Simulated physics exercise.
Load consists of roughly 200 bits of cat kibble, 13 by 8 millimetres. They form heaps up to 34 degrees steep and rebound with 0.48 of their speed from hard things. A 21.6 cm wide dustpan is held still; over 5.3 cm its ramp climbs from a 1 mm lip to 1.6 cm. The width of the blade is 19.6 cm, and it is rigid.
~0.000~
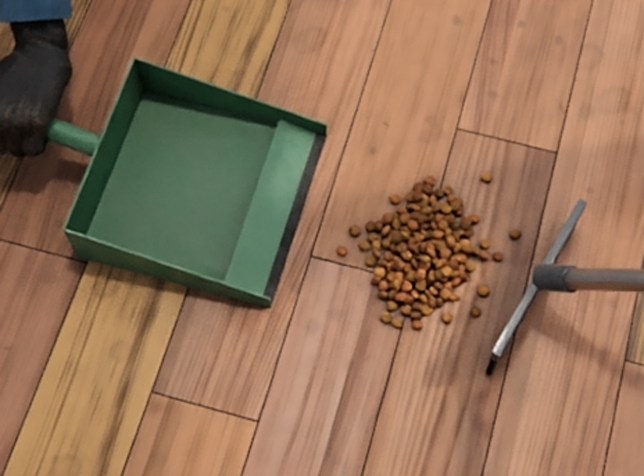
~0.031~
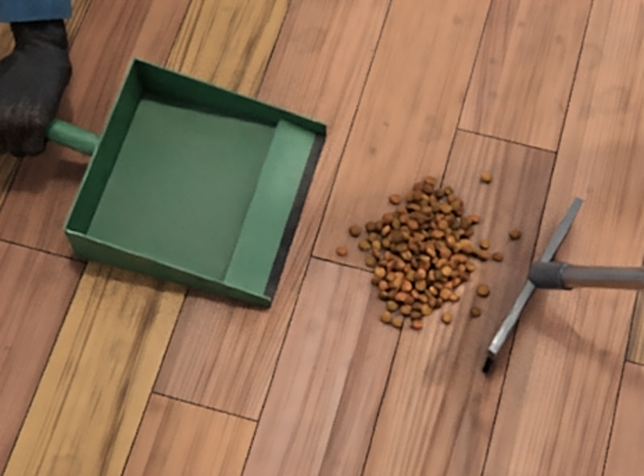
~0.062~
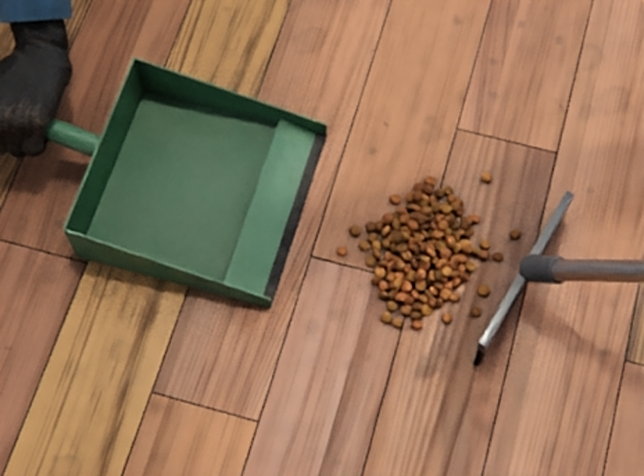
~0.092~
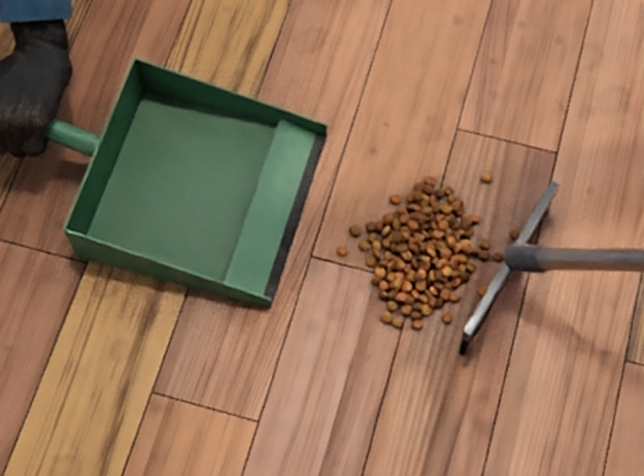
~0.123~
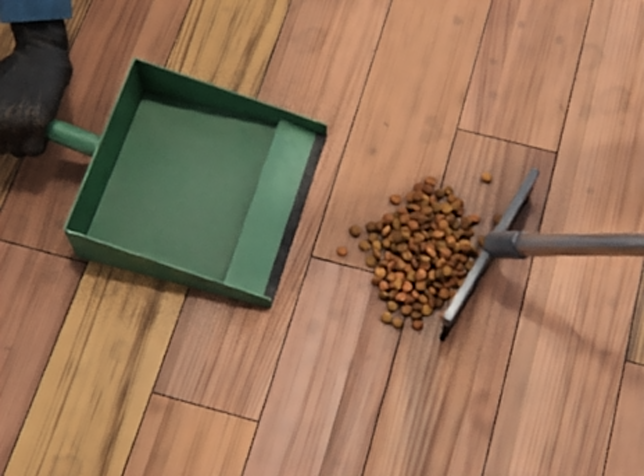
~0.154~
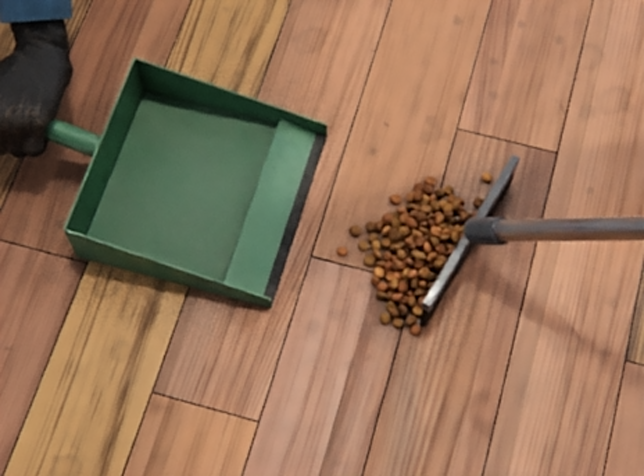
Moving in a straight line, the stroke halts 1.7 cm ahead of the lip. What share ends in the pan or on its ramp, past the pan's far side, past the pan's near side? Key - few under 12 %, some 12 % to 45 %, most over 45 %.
Pan: Some. Far side: Some. Near side: Few.
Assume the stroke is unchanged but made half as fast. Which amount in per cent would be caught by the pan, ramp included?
I'd guess it lands at about 25 per cent.
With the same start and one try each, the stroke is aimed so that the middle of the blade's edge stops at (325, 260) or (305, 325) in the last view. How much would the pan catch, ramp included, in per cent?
Roughly 25 per cent for the first try and 5 per cent for the second.
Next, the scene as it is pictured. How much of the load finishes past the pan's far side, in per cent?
About 20 per cent.
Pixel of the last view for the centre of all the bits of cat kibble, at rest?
Approximately (318, 176) in the last view.
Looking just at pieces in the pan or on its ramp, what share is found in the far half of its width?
Around 70 in a hundred.
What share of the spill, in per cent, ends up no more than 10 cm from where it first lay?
That share is some 5 percent.
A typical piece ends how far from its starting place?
It comes to some 16 cm.
Then, at 0.26 s, middle of the blade 11 cm from the lip; 0 % over the lip, far side 5 %, near side 0 %.
Then, at 0.33 s, middle of the blade 6 cm from the lip; 5 % over the lip, far side 10 %, near side 0 %.
After 0.54 s, middle of the blade 4 cm from the lip; 30 % over the lip, far side 20 %, near side 0 %.
At rest (1.0 s), pan 30 %, far side 20 %, near side 0 %, in front of the lip or behind the blade 45 %.
